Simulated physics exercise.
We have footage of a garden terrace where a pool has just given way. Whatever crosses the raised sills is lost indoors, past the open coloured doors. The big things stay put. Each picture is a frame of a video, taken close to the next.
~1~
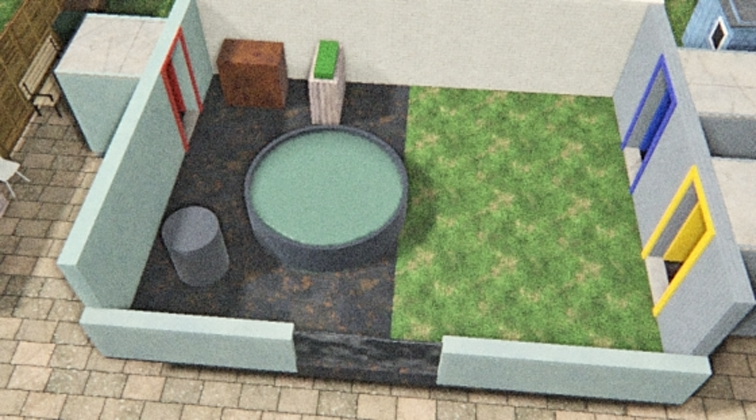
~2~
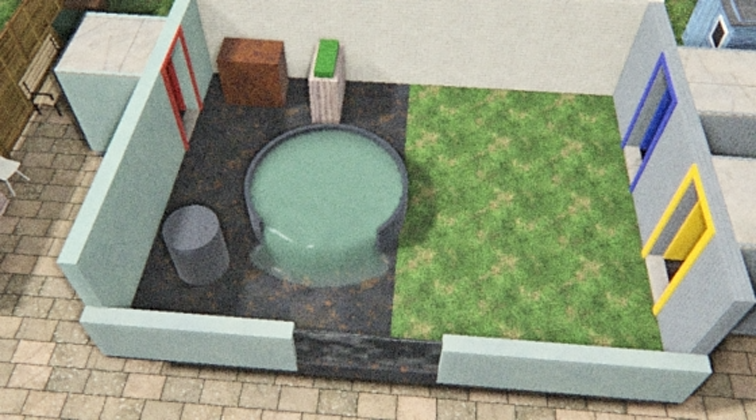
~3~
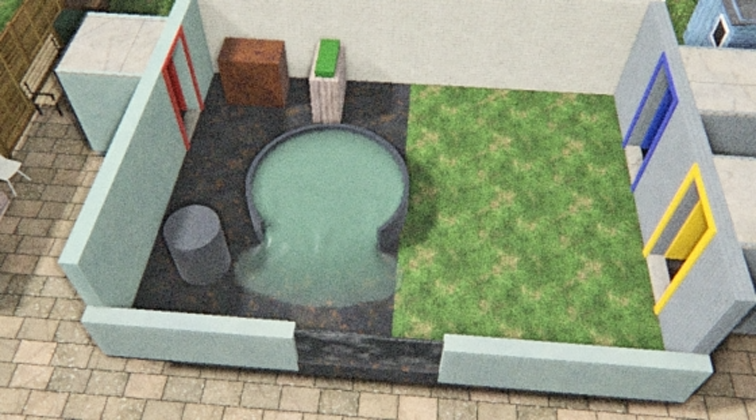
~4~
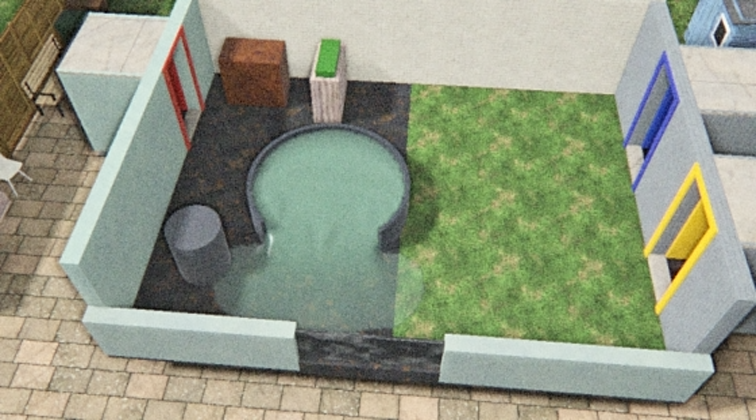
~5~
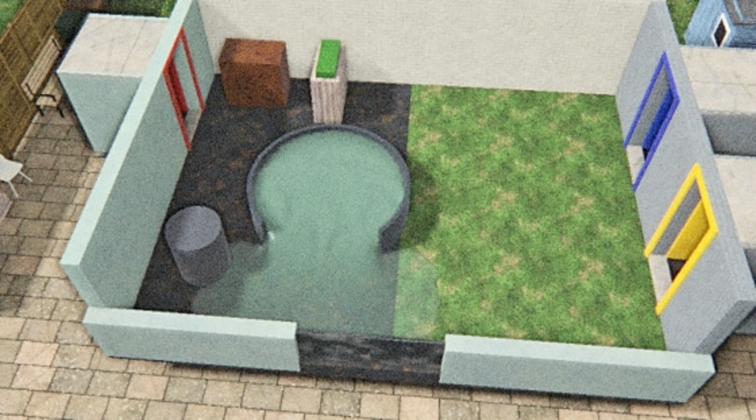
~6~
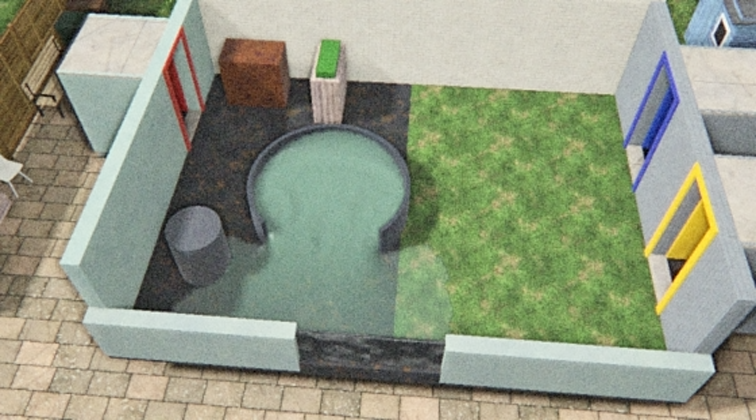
Pale green water pours through a gap in the near side of a round, dark-rimmed pool in a walled garden terrace, seen from above by a nearly still camera. A grey cylinder, a rusty brown box and a green-topped planter stand around it, with grass, blue and yellow openings at right and a red one at left. The water fans across the dark paving, then spreads onto the grass edge.
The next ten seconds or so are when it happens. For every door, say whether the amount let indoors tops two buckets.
The yellow door is not swamped. The blue door is not swamped. The red door is swamped.
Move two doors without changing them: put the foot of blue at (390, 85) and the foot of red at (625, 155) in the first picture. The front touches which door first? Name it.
Result: The door marked yellow.
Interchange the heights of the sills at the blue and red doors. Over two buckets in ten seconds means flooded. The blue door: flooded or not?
Then: The blue door stays within the limit.
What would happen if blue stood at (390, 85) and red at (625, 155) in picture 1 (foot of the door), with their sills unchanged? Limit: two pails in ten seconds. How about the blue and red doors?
Taking them in turn, the blue door remains below the mark and the red door remains below the mark.
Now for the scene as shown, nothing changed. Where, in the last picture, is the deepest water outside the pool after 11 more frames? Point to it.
That spot is close to (125, 334).
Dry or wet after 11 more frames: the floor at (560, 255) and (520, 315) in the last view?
In order: Spared and swamped.
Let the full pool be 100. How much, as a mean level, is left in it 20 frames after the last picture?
About 28 %.
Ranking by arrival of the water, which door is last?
It would be the blue one.
A moment on, water covers 20 % of the floor; the yellow door not reached, the blue door not reached, the red door not reached.
Next, water covers 25 % of the floor; the yellow door not reached, the blue door not reached, the red door not reached.
Then, water covers 55 % of the floor; the yellow door not reached, the blue door not reached, the red door wet at the sill, nothing in.
Later, water covers 75 % of the floor; the yellow door wet at the sill, nothing in, the blue door wet at the sill, nothing in, the red door wet at the sill, nothing in.
In the end, water covers 100 % of the floor; the yellow door wet at the sill, nothing in, the blue door wet at the sill, nothing in, the red door over two buckets in.
